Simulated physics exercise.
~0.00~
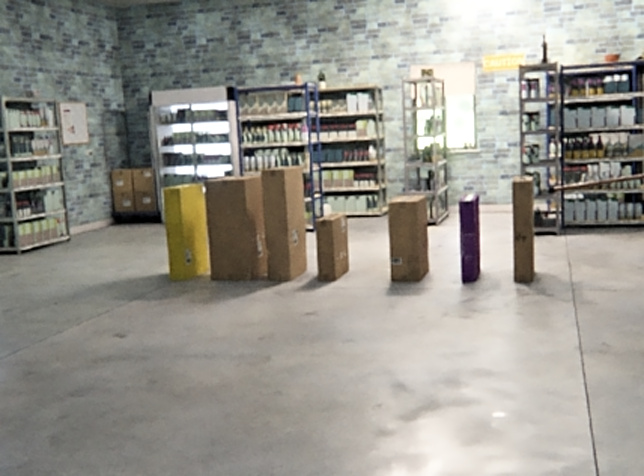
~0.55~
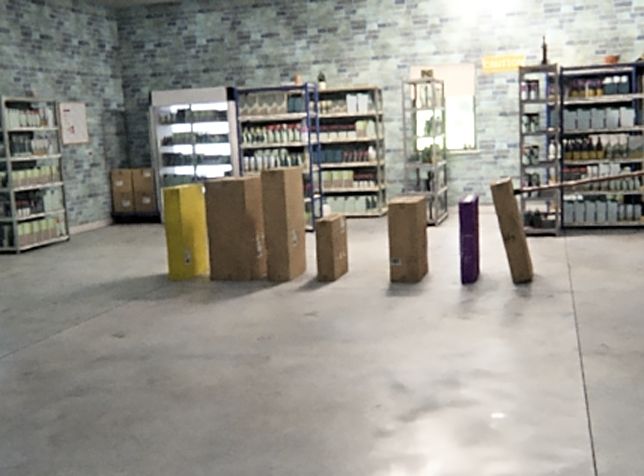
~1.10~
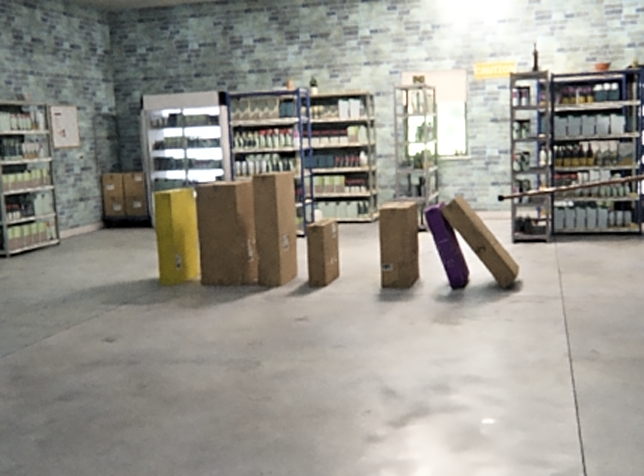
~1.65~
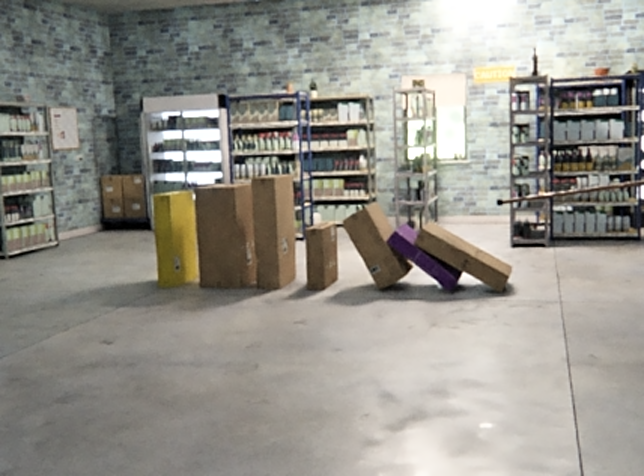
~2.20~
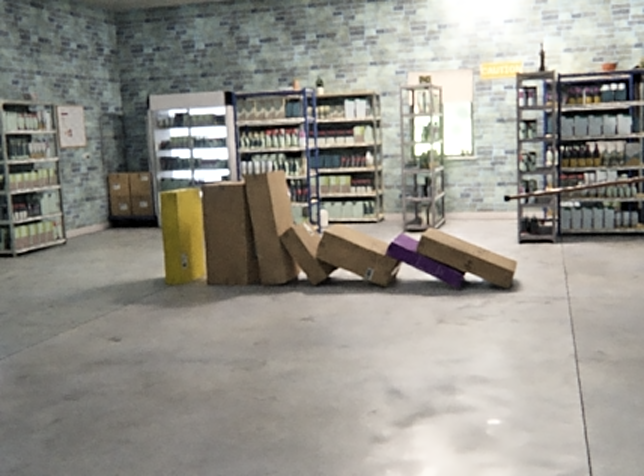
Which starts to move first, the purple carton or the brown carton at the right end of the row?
The brown carton at the right end starts to move first. It is already leaning left while the purple carton still stands upright, and the purple one tips only afterwards.
